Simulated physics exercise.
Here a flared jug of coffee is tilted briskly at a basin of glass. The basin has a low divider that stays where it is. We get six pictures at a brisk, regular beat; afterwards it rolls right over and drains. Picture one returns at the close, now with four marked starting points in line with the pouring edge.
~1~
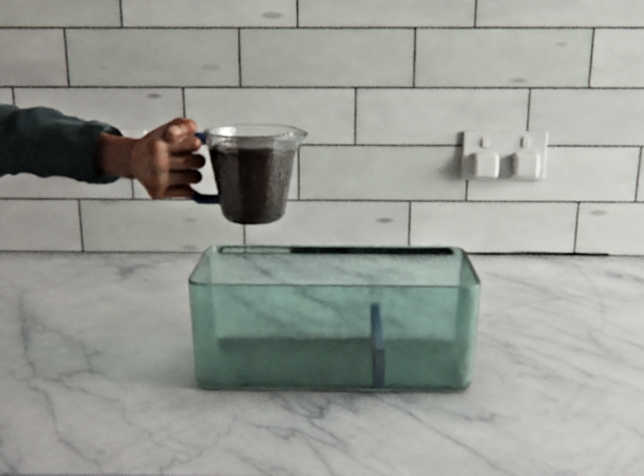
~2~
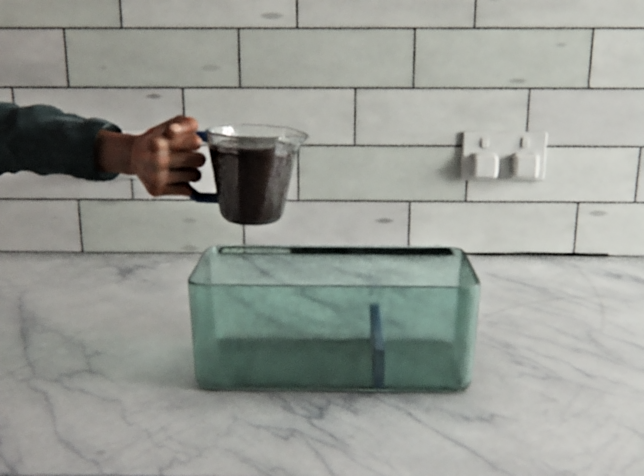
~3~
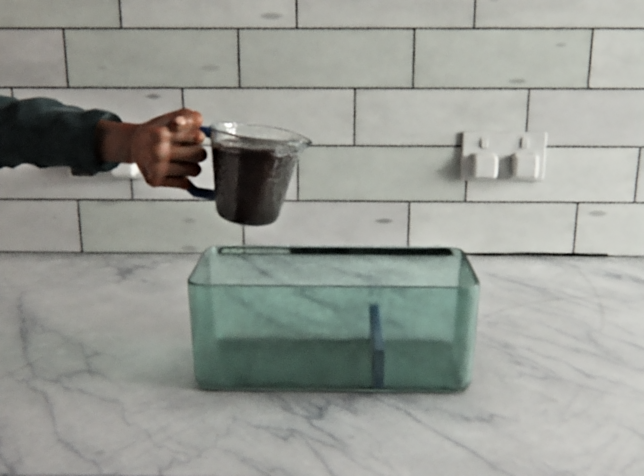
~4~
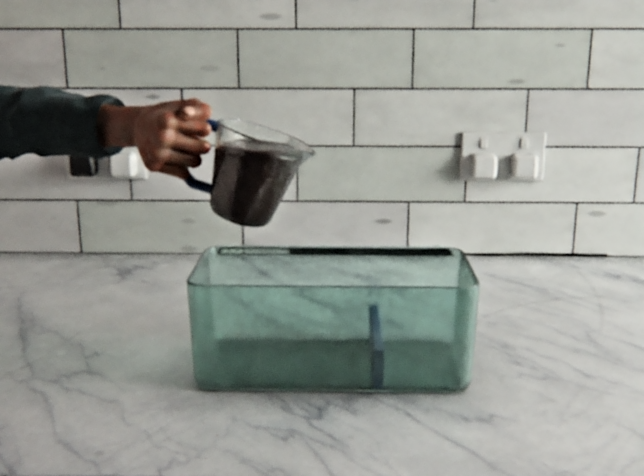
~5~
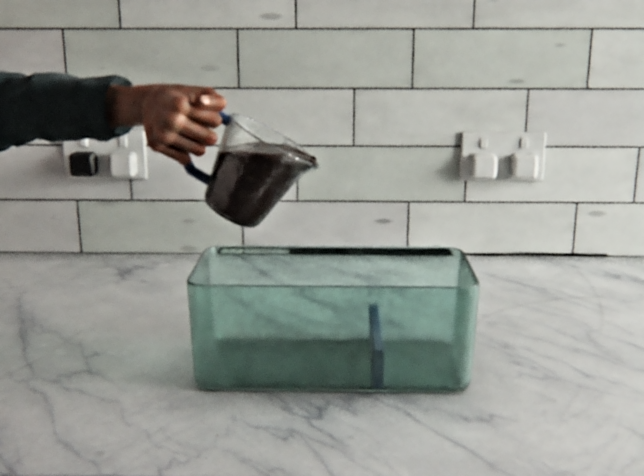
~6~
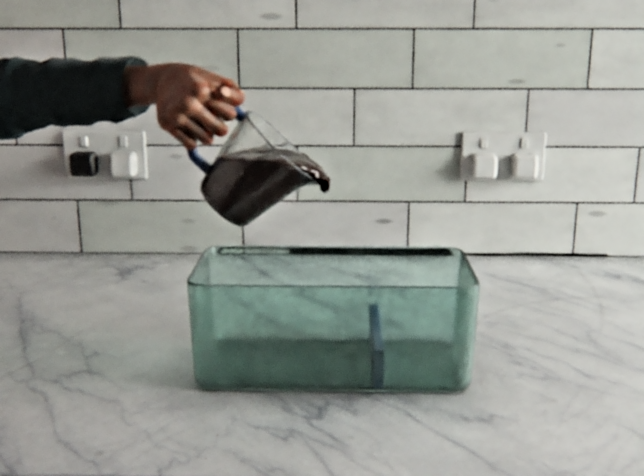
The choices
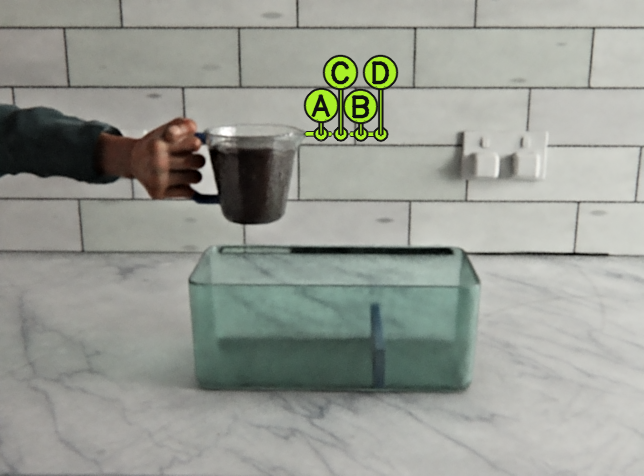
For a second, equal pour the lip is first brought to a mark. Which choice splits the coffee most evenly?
Take C.
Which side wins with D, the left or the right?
The right side.
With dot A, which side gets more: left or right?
The left side.
On the marked copy, A at (321, 133); B at (360, 134); C at (340, 134); D at (380, 134).
With A, about 77 % ends left of the wall and 22 % right of it.
With B, about 23 % ends left of the wall and 76 % right of it.
With C, about 52 % ends left of the wall and 47 % right of it.
With D, about 16 % ends left of the wall and 82 % right of it.
